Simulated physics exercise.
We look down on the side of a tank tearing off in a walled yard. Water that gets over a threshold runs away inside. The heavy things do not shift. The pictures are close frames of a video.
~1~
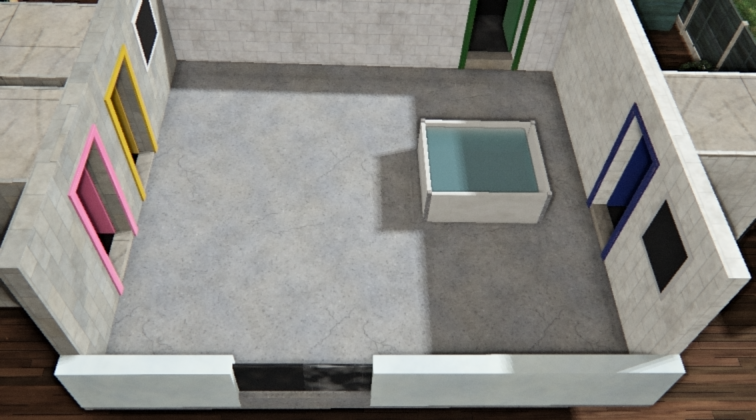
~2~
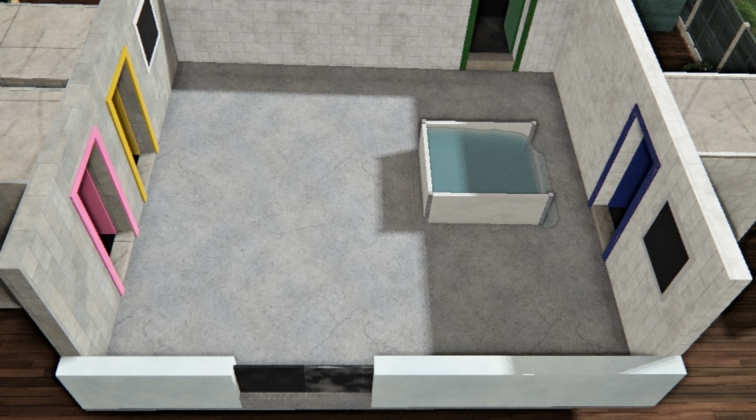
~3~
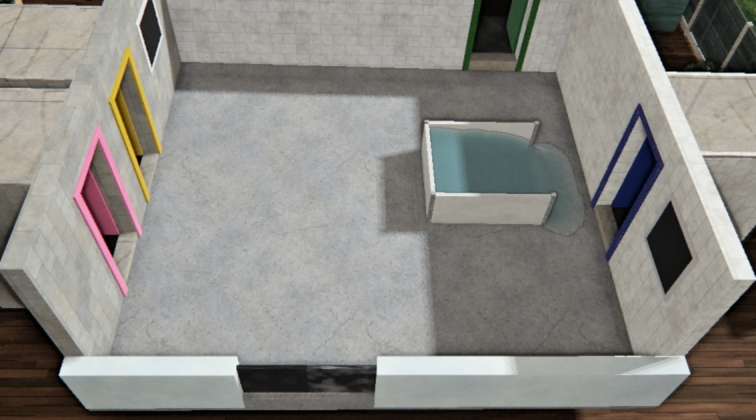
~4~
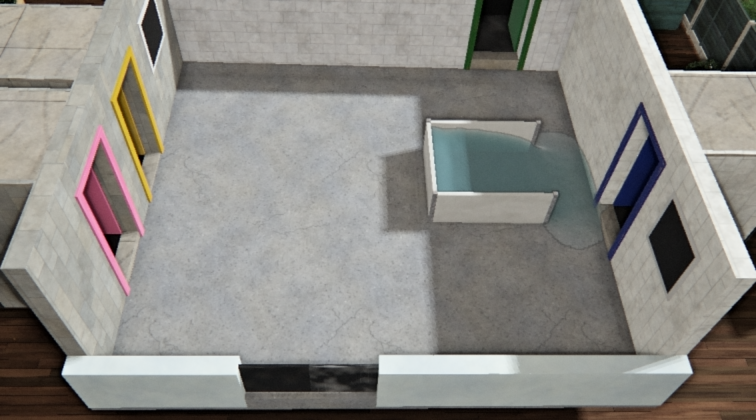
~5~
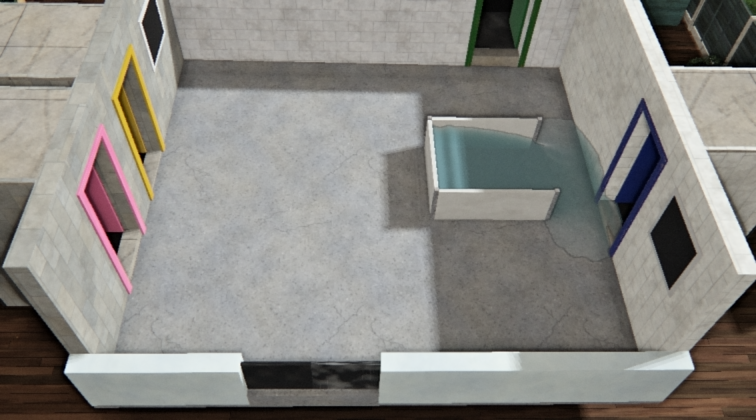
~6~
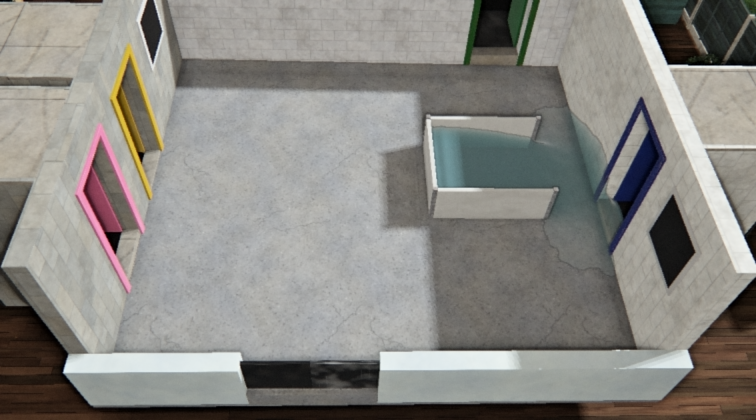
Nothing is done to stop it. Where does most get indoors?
The blue doorway takes the most.
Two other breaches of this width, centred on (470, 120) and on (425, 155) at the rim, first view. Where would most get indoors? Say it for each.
First the green one, then the yellow door.
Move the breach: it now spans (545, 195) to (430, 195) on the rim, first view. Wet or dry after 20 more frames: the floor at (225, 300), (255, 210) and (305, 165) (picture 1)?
In turn: Awash, clear, dry.
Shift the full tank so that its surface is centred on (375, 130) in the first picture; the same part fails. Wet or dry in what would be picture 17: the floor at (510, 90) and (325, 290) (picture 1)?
In turn: Awash, clear.
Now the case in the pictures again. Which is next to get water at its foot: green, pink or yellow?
The green-painted one.
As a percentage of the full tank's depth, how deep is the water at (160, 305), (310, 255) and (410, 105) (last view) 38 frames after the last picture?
Roughly 2, 4 and 4 per cent, in turn.
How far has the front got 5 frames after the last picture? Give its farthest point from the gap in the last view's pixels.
Near (637, 363).
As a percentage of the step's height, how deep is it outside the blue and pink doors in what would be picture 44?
Roughly 50 per cent, then 0 per cent.
A moment on, water covers 10 % of the floor; pink door not reached, blue door some in, green door not reached, yellow door not reached.
Next, water covers 20 % of the floor; pink door not reached, blue door a lot in, green door wet at the sill, nothing in, yellow door not reached.
Then, water covers 35 % of the floor; pink door not reached, blue door a lot in, green door wet at the sill, nothing in, yellow door not reached.
Later, water covers 85 % of the floor; pink door not reached, blue door a lot in, green door wet at the sill, nothing in, yellow door not reached.
In the end, water covers 90 % of the floor; pink door wet at the sill, nothing in, blue door a lot in, green door wet at the sill, nothing in, yellow door wet at the sill, nothing in; the blue door has let in the most.
